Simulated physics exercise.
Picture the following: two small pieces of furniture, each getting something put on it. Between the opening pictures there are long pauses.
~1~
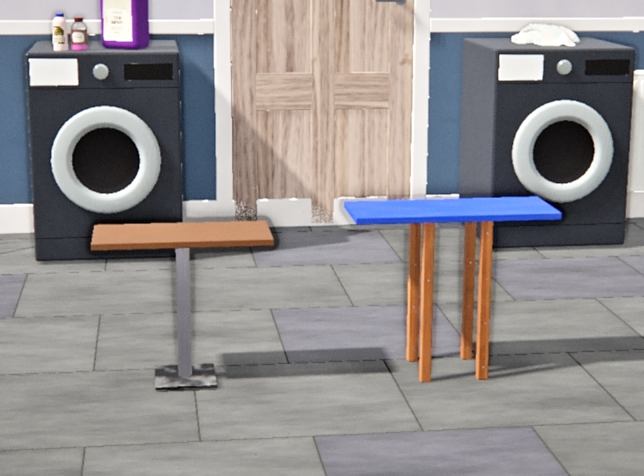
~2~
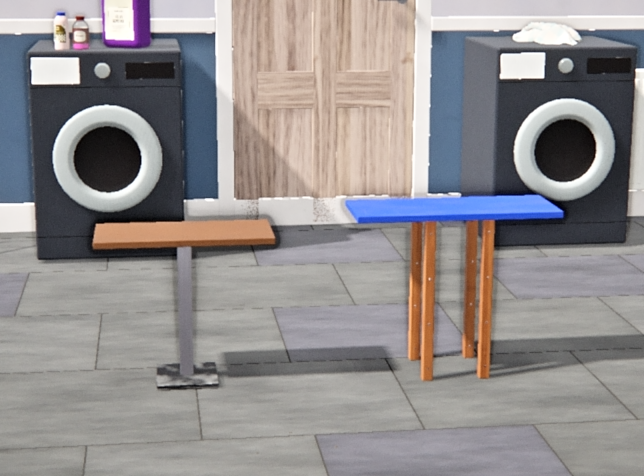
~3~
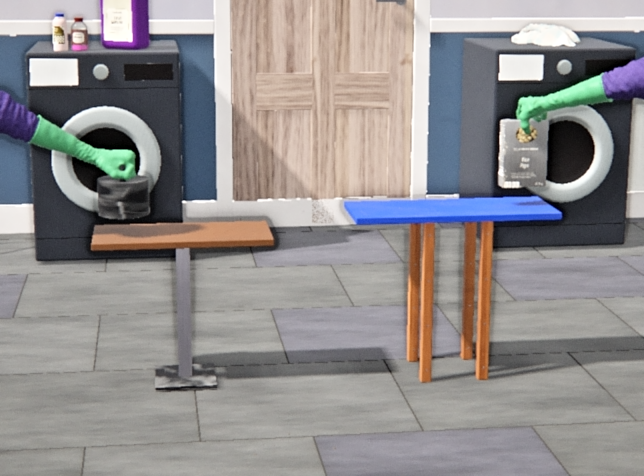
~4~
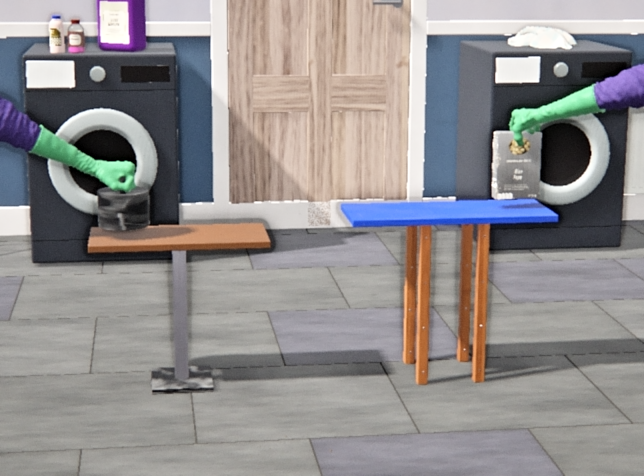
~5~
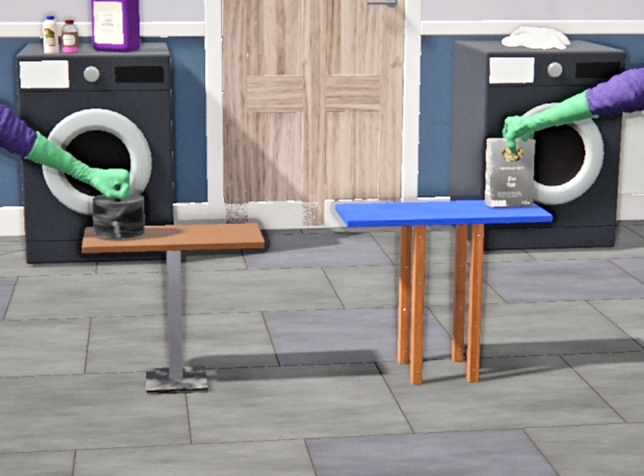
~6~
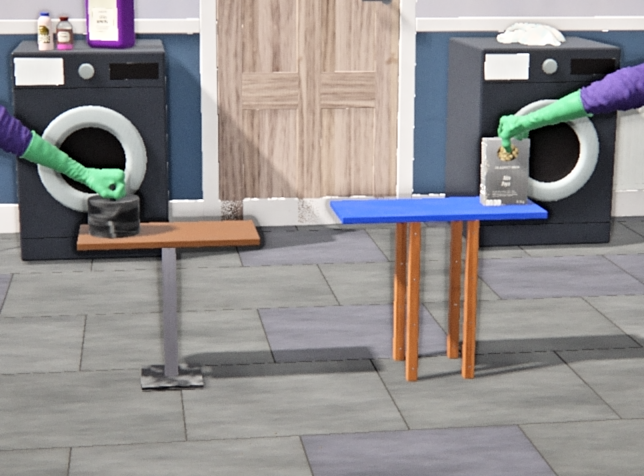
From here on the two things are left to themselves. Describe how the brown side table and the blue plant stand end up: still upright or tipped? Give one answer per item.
They end like this: The brown side table tipped, the blue plant stand still upright.
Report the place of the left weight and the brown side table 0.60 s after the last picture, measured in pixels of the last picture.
Close to (39, 249) and (98, 240), in pixels.
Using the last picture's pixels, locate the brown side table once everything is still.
(42, 306), roughly.
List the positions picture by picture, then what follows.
In the first picture, brown side table (182, 235); blue plant stand (451, 210).
In the second picture, blue plant stand (452, 209).
In the third picture, still on the way; brown side table (182, 235); right packet (523, 153).
In the fourth picture, still on the way; blue plant stand (447, 213); left weight (124, 208).
In the fifth picture, still on the way; brown side table (173, 238); right packet (510, 172).
In the sixth picture, in place, still held; brown side table (168, 235); blue plant stand (437, 209); left weight (114, 215).
Then, 0.60 s on from there, brown side table turned 28° from its first pose near (98, 240); blue plant stand at rest near (437, 209).
Then, 0.80 s on from there, brown side table turned 70° from its first pose near (39, 304); blue plant stand at rest near (437, 209).
In the end, the brown side table overbalances, near (42, 306); the blue plant stand holds firm, near (436, 209).
